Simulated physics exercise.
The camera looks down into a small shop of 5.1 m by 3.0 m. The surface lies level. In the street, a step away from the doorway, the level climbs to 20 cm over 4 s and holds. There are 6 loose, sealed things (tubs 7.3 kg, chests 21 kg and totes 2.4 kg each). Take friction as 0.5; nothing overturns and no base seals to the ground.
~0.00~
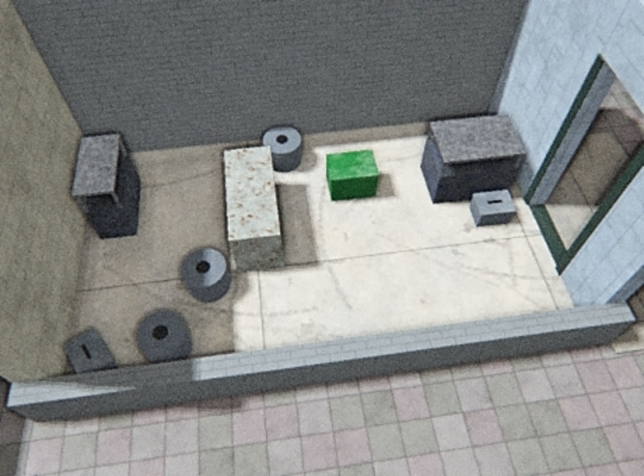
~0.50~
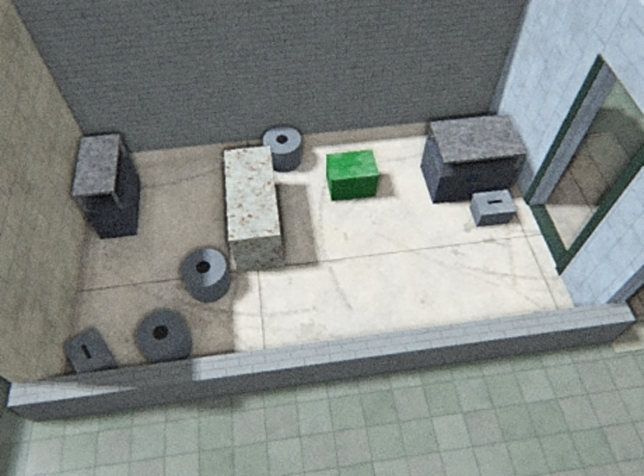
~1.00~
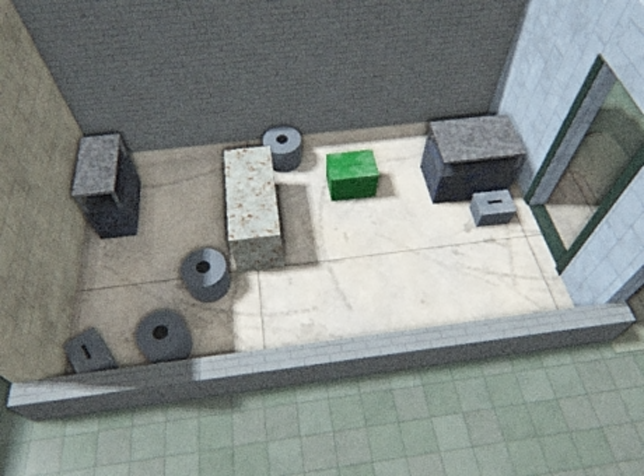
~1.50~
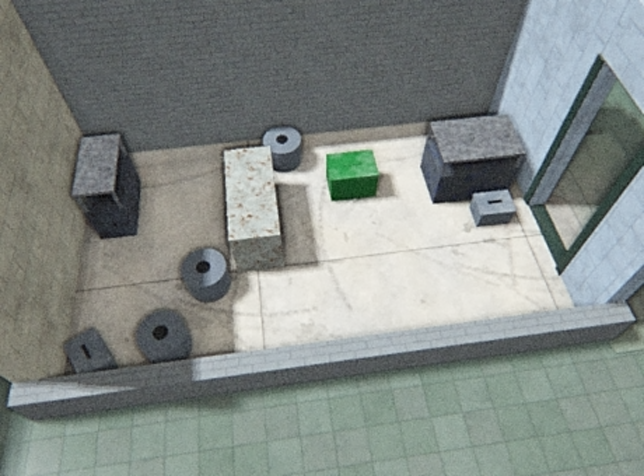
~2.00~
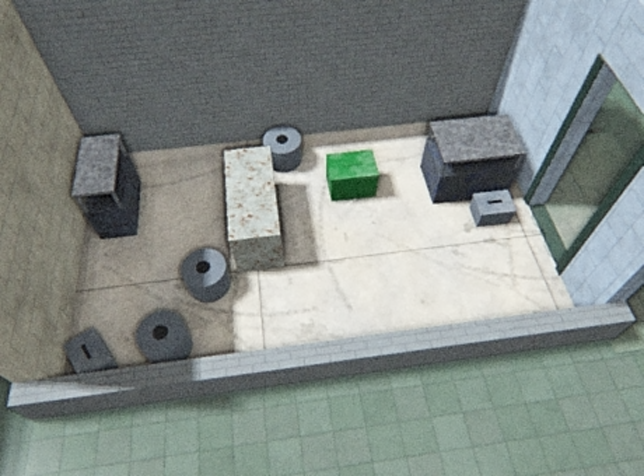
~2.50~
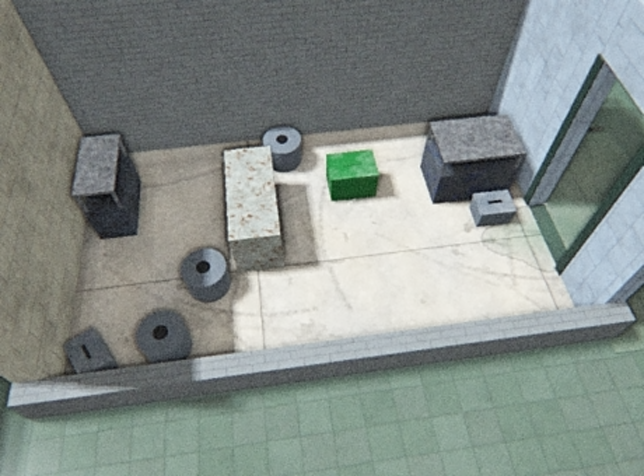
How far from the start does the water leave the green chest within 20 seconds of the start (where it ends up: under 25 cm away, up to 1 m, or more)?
The green chest holds its place.
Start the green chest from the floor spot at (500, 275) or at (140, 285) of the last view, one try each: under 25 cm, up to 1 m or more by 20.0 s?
In turn: It is nudged along; it travels far.
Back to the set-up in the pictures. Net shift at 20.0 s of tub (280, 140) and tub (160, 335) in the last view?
In that order: 200 cm, 250 cm.
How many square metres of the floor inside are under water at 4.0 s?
About 4.0 m2.
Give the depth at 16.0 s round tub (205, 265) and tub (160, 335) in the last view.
About 10 and 11 cm.
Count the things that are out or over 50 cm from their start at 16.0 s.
By then 4.
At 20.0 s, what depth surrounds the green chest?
About 9 cm.
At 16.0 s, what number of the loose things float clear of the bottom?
I count 5.
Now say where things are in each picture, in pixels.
The first frame shows the green chest at (352, 164), on the bottom; water covers 0.0 m2; 0 of 6 have shifted.
The second frame shows the green chest at (352, 164) rests on the ground; 0.0 m2 under water; 0 of 6 have shifted.
The third frame shows the green chest at (352, 164), on the bottom; water covers 0.0 m2; 0 of 6 have shifted.
The fourth frame shows the green chest at (352, 164), on the bottom; 0.0 m2 under water; 0 of 6 have shifted.
The fifth frame shows the green chest at (352, 164) rests on the ground; 0.0 m2 under water; 0 of 6 have shifted.
The sixth frame shows the green chest at (352, 164), on the bottom; 0.3 m2 under water; 0 of 6 have shifted.
After 4.0 s the green chest is near (352, 164), 0.0 m from its start, aground; 1 afloat.
After 9.0 s the green chest is near (352, 164), 0.0 m from its start, aground; 2 afloat.
After 16.0 s the green chest is near (352, 164), 0.0 m from its start, aground; 5 afloat.
After 20.0 s the green chest is near (354, 161), 0.1 m from its start, afloat; 6 afloat.
